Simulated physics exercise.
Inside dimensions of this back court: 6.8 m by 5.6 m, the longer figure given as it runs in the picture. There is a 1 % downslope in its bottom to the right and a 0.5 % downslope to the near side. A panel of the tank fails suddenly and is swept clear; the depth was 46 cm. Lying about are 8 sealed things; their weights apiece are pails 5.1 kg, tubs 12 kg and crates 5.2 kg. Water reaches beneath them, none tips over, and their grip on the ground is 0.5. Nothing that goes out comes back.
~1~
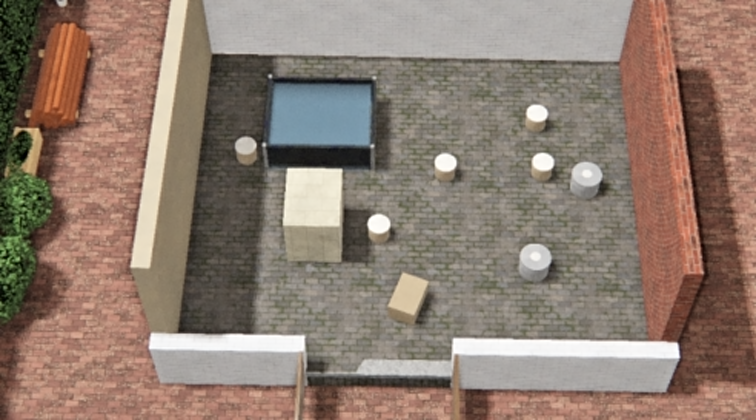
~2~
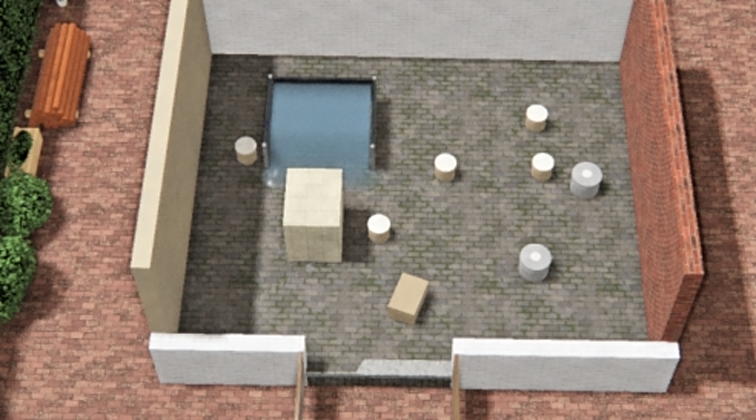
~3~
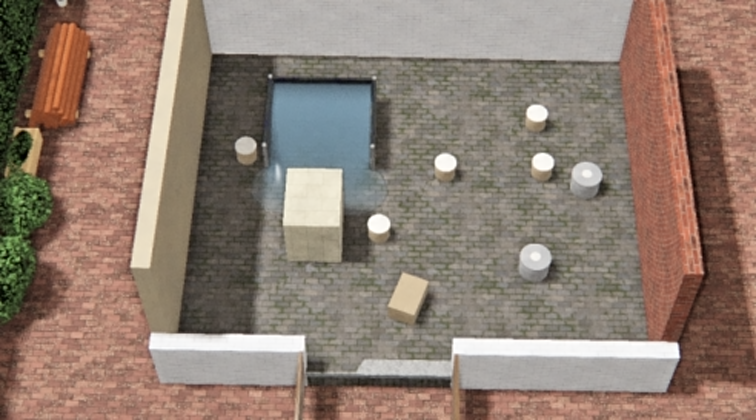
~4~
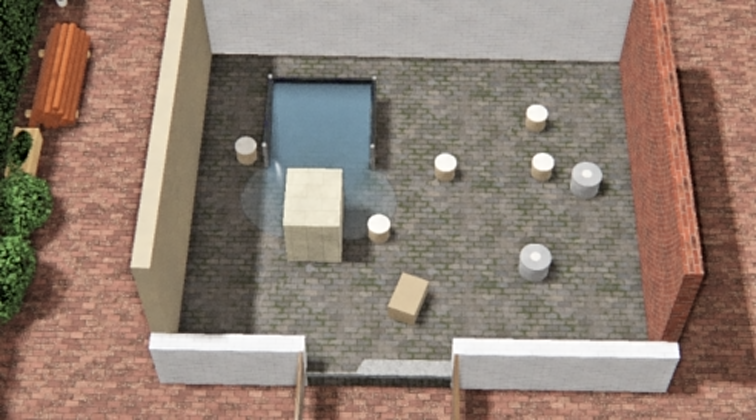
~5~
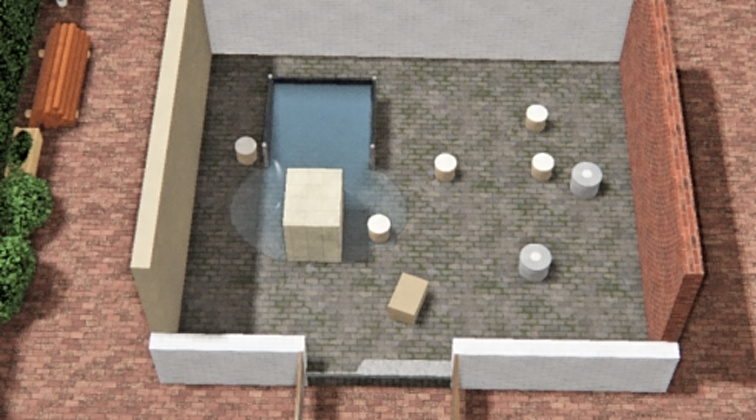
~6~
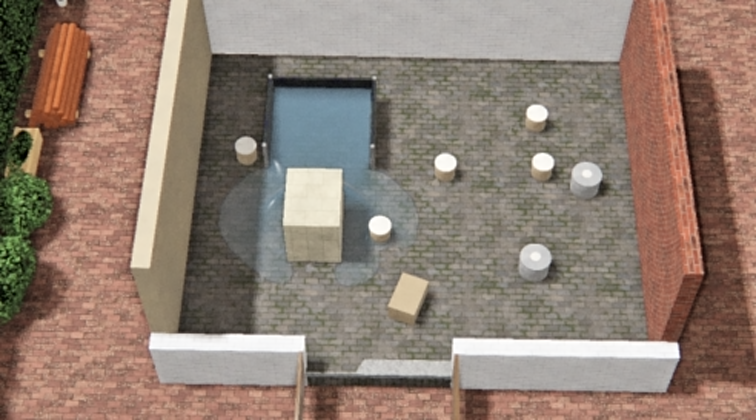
Water pouring from the open near side of a blue tank, spreading around a pale block across a walled paved courtyard.
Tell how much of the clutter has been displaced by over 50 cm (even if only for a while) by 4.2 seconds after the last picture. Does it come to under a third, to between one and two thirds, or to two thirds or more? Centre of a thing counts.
Seems to me it will not amount to a third.
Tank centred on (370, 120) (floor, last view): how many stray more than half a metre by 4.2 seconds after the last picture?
Result: 2.
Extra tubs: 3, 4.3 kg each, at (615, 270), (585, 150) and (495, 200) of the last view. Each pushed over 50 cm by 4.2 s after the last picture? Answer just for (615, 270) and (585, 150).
Taking them in turn, the first is below the mark and the second below the mark.
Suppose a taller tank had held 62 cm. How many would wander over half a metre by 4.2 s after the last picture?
In that case the number is 2.
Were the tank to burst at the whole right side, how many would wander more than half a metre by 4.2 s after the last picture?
That gives 4 of them.
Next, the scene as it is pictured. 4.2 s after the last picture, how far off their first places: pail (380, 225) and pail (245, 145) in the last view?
Distances: 300 cm; 0 cm.
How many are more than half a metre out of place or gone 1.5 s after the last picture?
My count gives 2.
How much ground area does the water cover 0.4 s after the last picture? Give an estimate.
I'd estimate close to 9.0 m2.
Then, 0.4 s after the last picture 1 of 8 are over 50 cm from their spots; 0 afloat.
Then, 1.5 s after the last picture 2 of 8 are over 50 cm from their spots; 0 afloat.
Then, 2.8 s after the last picture 2 of 8 are over 50 cm from their spots; 1 afloat.
Then, 4.2 s after the last picture 2 of 8 are over 50 cm from their spots, and 2 have been at some point; 1 afloat.
